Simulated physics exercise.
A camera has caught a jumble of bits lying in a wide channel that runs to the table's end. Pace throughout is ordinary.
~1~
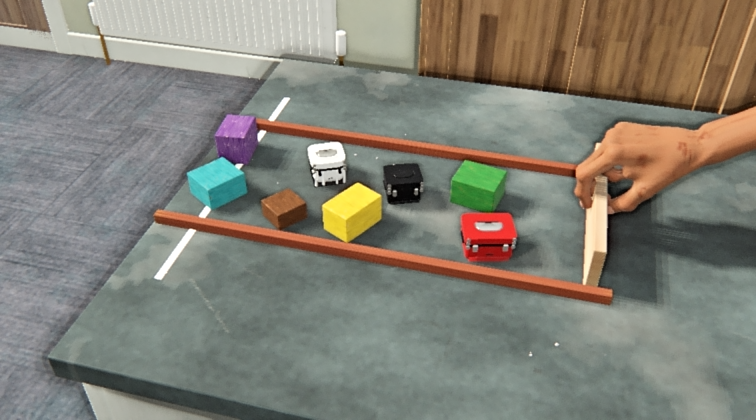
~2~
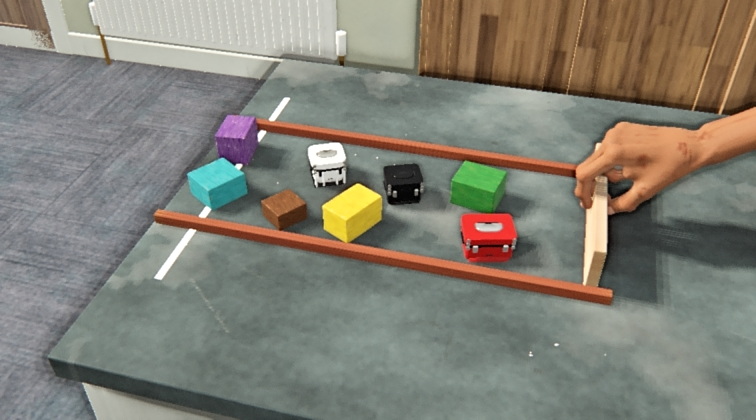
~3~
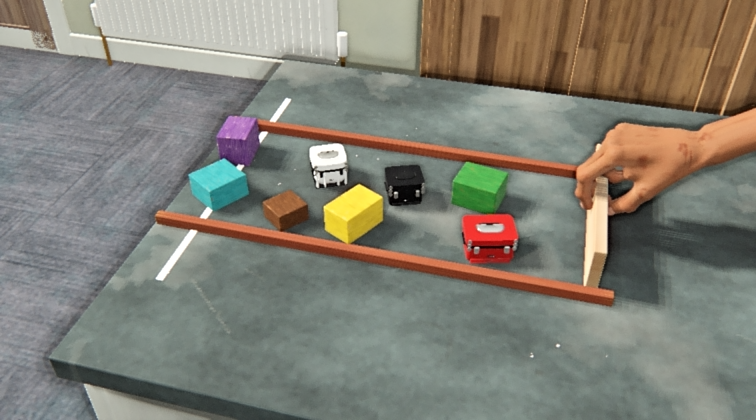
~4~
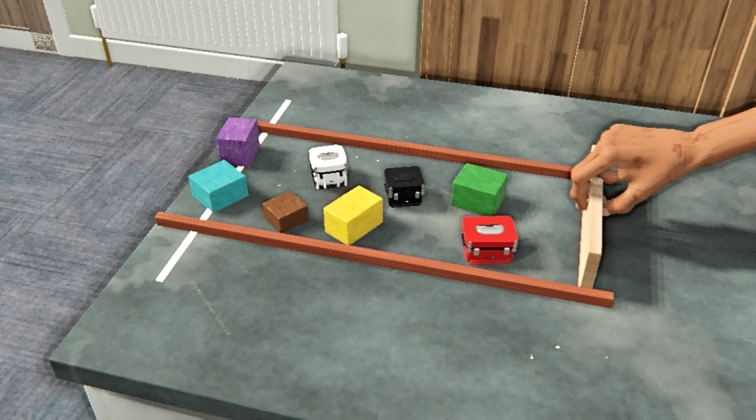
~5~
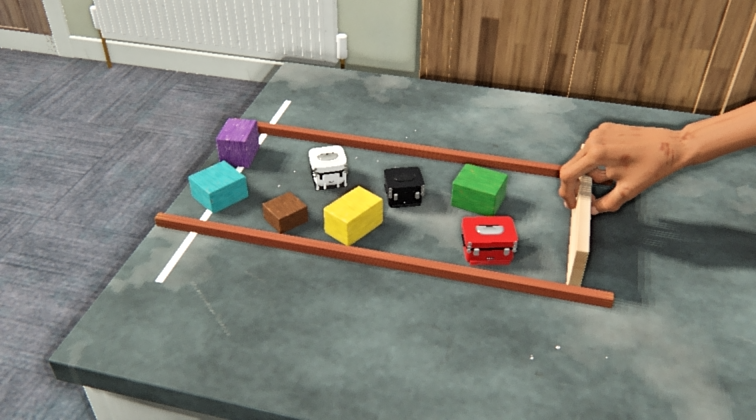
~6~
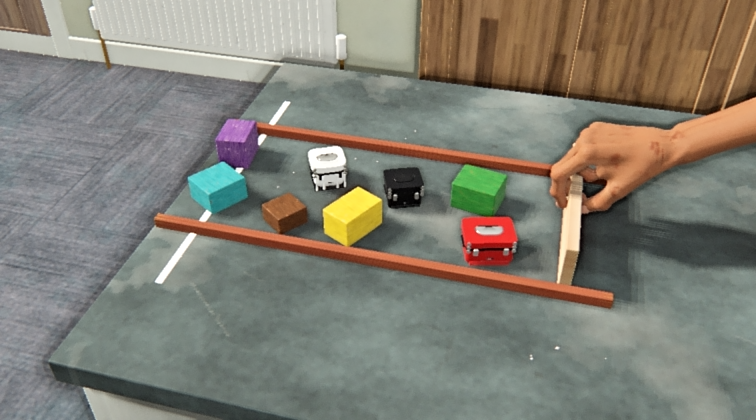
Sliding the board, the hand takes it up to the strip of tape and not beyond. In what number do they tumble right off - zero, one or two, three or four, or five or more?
Five or more tumble off.
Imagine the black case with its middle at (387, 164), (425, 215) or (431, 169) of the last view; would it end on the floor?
Taking the spots in turn, it stays put, then gets knocked off, then stays put.
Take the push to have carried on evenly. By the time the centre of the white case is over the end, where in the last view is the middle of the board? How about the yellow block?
Around (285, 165), then around (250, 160).
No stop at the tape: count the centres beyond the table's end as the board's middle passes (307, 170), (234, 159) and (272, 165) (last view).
Per position: 1 / 6 / 4.
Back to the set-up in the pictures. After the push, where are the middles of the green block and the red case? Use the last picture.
The one named first is at (220, 154), the next at (194, 188).
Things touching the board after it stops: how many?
At rest, 2 are in contact.
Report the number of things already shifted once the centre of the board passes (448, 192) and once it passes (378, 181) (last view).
That makes 3 at the first spot and 6 at the second.
Early on, none off yet; purple block at rest near (238, 144); turquoise block at rest near (218, 188); brown block at rest near (285, 214).
A while later, none off yet; purple block at rest near (238, 144); turquoise block at rest near (218, 188); brown block travelled about its own width near (256, 211).
Further along, one off so far; purple block on its side near (189, 181); turquoise block travelled about its own width near (183, 173); brown block travelled well along near (174, 202).
Finally, the number that fall off is five or more; lost, black case, yellow block, white case, brown block, turquoise block and purple block.
